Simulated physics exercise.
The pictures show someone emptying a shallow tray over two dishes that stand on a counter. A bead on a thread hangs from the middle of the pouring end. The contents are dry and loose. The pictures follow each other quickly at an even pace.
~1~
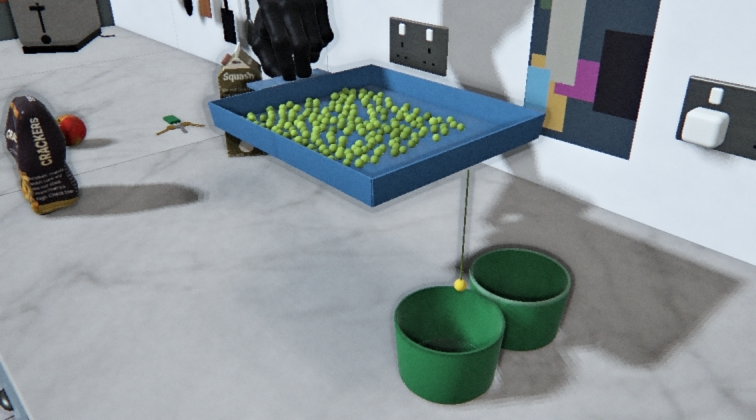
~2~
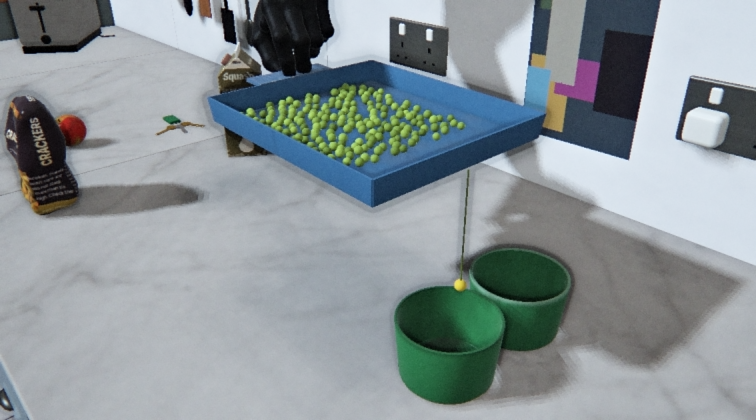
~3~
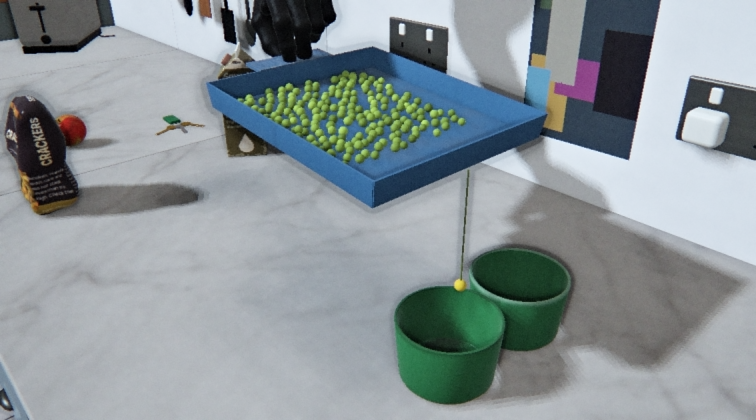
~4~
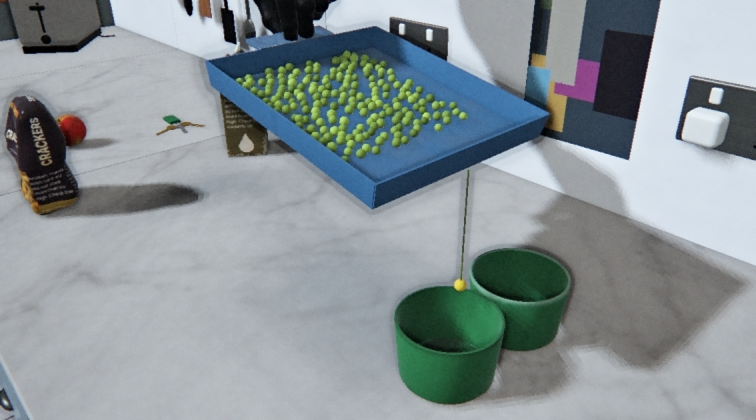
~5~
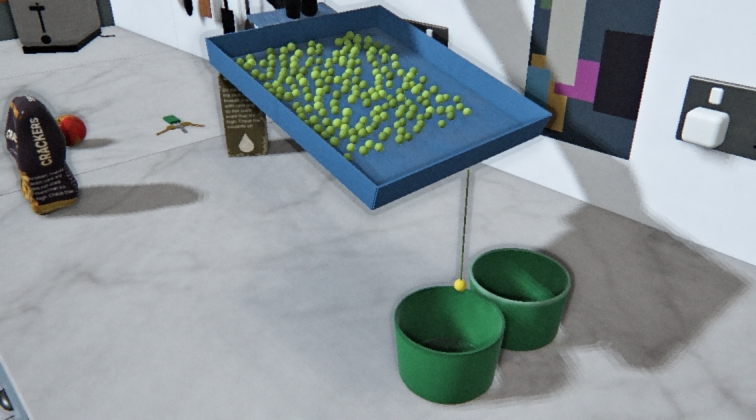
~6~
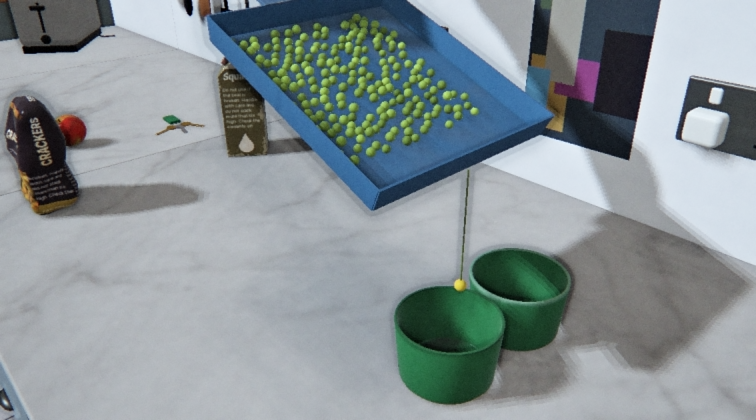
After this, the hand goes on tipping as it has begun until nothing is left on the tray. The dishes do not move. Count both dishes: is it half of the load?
Caught overall: Less than half.
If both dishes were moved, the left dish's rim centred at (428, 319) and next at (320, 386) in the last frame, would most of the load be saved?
One: Under half. Two: Under half.
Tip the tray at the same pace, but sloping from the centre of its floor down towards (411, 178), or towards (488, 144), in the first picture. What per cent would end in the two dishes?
Near 10 % and 80 %.
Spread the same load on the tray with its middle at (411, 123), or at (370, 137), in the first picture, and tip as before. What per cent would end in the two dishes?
First some 10, then 10 per cent.
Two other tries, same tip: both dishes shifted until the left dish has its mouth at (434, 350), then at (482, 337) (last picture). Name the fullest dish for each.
In turn: The left-hand dish; the left one.
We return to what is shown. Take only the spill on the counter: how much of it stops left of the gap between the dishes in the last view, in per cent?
About 30 per cent.
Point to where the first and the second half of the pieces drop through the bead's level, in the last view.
The first part at (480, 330); the rest at (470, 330).
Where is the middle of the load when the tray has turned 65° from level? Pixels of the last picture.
Roughly at (444, 167).
Shortly afterwards, tray tipped steeply; the bulk on the tray; a little in the air.
Next, tray tipped past a quarter turn; near two thirds on the tray; only a few in the left dish; near a quarter outside both; a little in the air.
Some moments later, tray tipped past a quarter turn; near a quarter in the left dish; only a few in the right dish; the bulk outside both.
In the end, tray tipped past a quarter turn; near a quarter in the left dish; only a few in the right dish; the bulk outside both.
